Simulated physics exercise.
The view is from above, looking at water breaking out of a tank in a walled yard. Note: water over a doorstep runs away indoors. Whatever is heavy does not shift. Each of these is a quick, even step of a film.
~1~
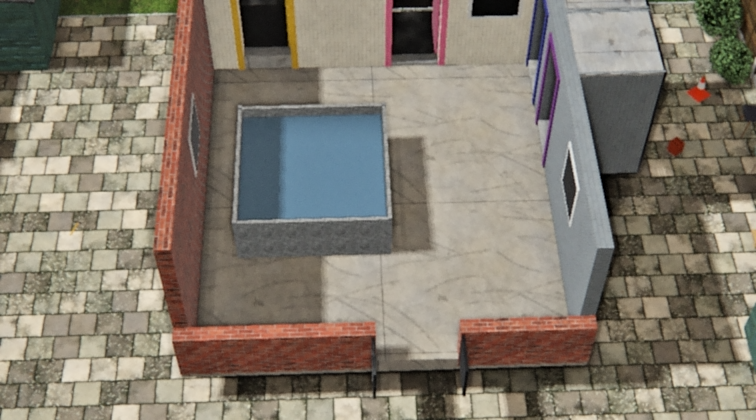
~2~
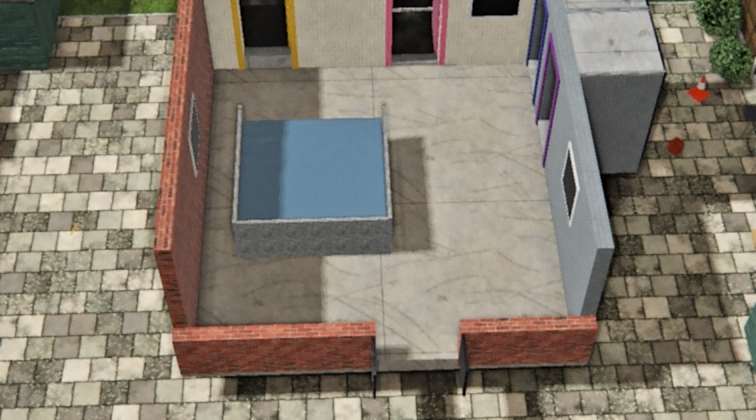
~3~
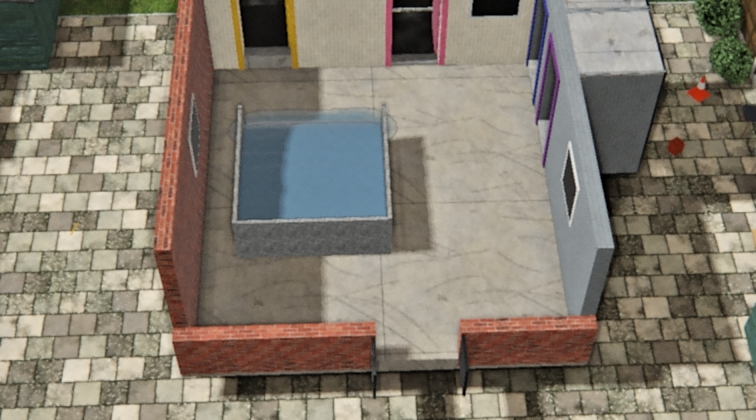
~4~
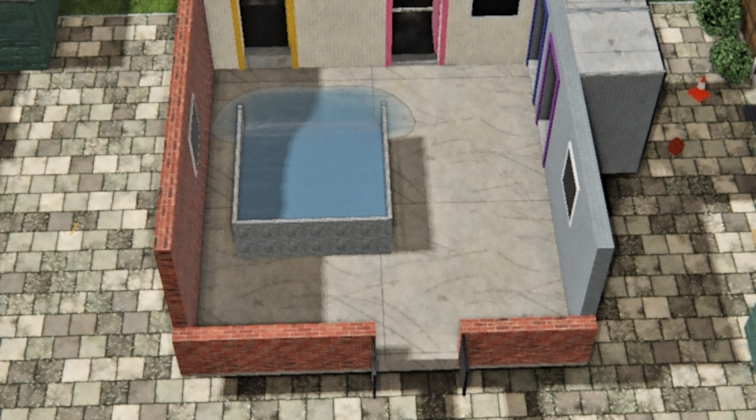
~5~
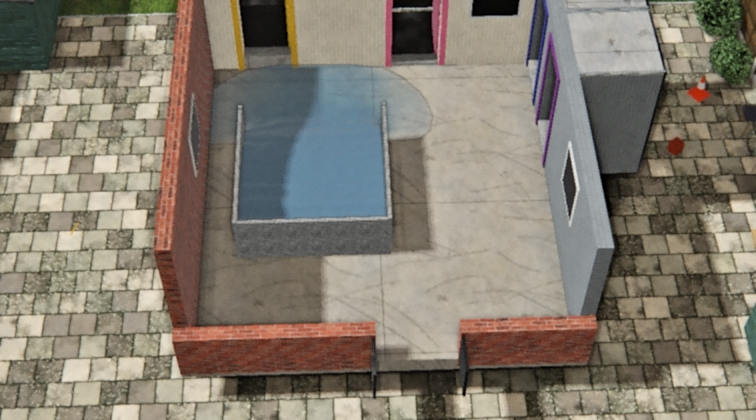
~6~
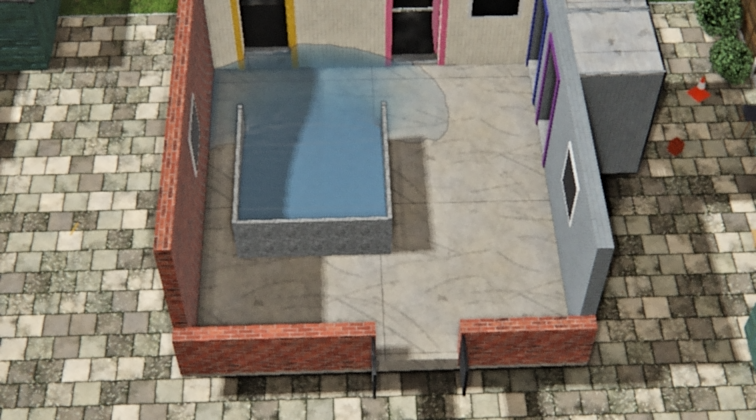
The video shows a raised rectangular water tank in a walled yard seen from above; its far side disappears, and water pours out through the gap, spreading in a widening rounded sheet across the paving toward the doorways.
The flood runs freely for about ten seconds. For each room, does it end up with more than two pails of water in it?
The blue door tops two buckets. The purple door tops two buckets. The yellow door tops two buckets. The pink door tops two buckets.
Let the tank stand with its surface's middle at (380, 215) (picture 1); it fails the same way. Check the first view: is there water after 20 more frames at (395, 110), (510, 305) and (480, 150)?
Hit, spared, hit.
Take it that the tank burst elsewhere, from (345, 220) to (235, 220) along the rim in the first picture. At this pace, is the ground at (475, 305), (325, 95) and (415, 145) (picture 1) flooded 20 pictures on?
The first spot is soaked, the second spared and the third spared.
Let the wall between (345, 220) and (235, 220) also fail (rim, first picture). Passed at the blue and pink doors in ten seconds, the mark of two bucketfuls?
In that case the blue one breaks the limit and the pink one breaks the limit.
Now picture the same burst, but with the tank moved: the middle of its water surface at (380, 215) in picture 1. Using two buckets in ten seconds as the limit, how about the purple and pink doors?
Result: Purple door stays inside the limit; pink door tops the limit.
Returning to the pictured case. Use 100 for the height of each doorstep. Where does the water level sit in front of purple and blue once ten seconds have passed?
The first sits near 80 in a hundred and the second near 100 in a hundred.
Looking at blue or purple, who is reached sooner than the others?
Call: The blue one.
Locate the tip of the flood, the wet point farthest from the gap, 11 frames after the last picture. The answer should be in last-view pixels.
Somewhere around (526, 67).
A moment on, water covers 25 % of the floor; the blue door not reached, the purple door not reached, the yellow door over two buckets in, the pink door over two buckets in.
Next, water covers 35 % of the floor; the blue door over two buckets in, the purple door not reached, the yellow door far over two buckets in, the pink door far over two buckets in.
Then, water covers 60 % of the floor; the blue door far over two buckets in, the purple door under two buckets in, the yellow door far over two buckets in, the pink door far over two buckets in.
Later, water covers 90 % of the floor; the blue door far over two buckets in, the purple door over two buckets in, the yellow door far over two buckets in, the pink door far over two buckets in.
In the end, water covers 100 % of the floor; the blue door far over two buckets in, the purple door over two buckets in, the yellow door far over two buckets in, the pink door far over two buckets in.
